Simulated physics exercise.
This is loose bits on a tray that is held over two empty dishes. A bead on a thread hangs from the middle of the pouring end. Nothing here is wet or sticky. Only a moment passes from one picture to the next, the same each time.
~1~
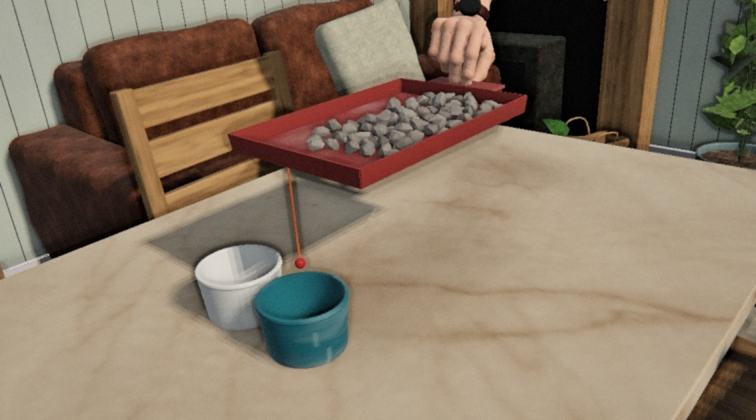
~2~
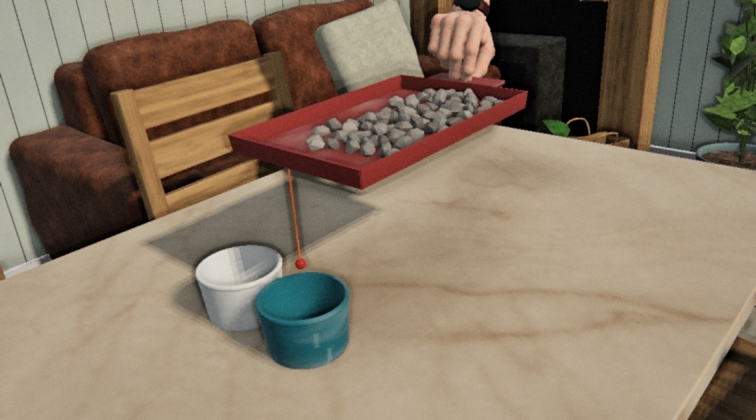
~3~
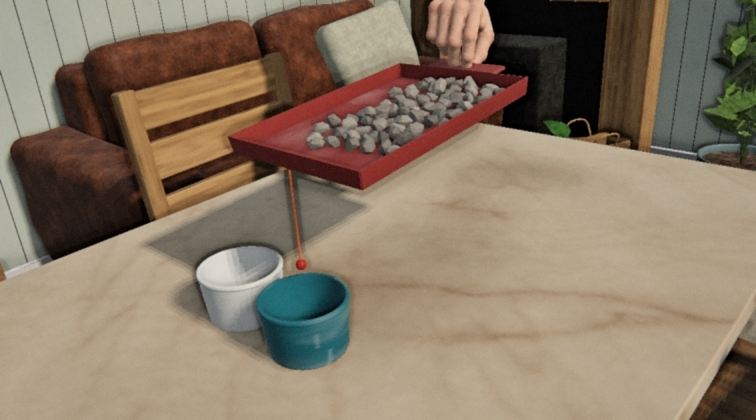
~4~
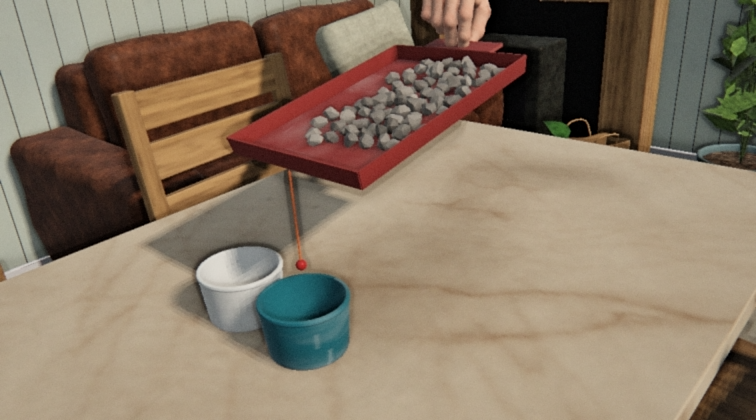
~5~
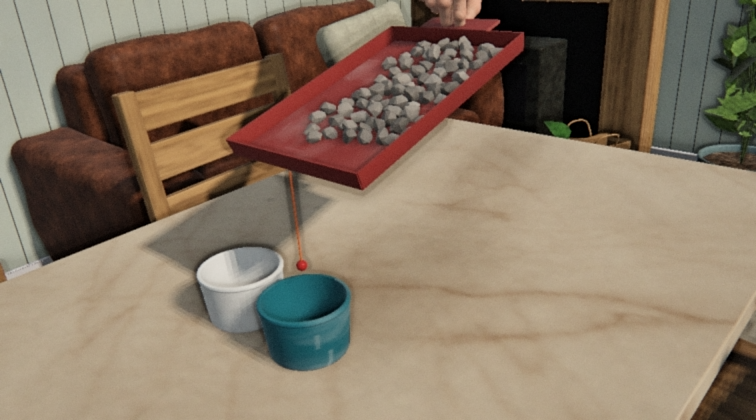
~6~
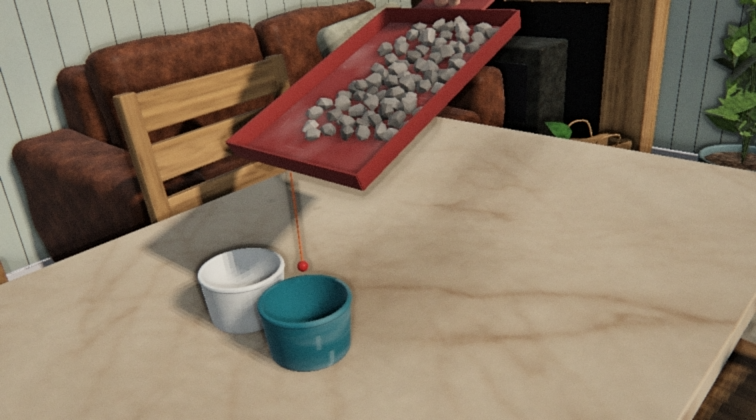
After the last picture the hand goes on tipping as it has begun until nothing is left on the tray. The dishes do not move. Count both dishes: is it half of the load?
Caught overall: Under half.
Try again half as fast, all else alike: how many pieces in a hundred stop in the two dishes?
Near 40 %.
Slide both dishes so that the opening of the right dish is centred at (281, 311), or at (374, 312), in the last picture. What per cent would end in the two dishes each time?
About 60 and 10 per cent.
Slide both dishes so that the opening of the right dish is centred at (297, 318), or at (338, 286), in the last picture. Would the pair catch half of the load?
In turn: More than half; less than half.
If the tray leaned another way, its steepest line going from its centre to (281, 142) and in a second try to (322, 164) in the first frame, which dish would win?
At the first place left, at the second right.
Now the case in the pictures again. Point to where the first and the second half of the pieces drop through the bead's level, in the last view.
Around (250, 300) and then (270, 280).
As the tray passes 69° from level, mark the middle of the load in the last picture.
At about (292, 155).
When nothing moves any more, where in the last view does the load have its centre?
Around (258, 371).
Just after the last frame, tray tipped steeply; the larger part on the tray; roughly a quarter in the air.
A moment on, tray tipped past a quarter turn; roughly a third on the tray; about a tenth in the right dish; about a tenth in the left dish; roughly half outside both; about a tenth in the air.
Further on, tray tipped past a quarter turn; roughly a quarter in the right dish; roughly a quarter in the left dish; roughly two thirds outside both.
When it is over, tray tipped past a quarter turn; roughly a quarter in the right dish; roughly a quarter in the left dish; roughly two thirds outside both.
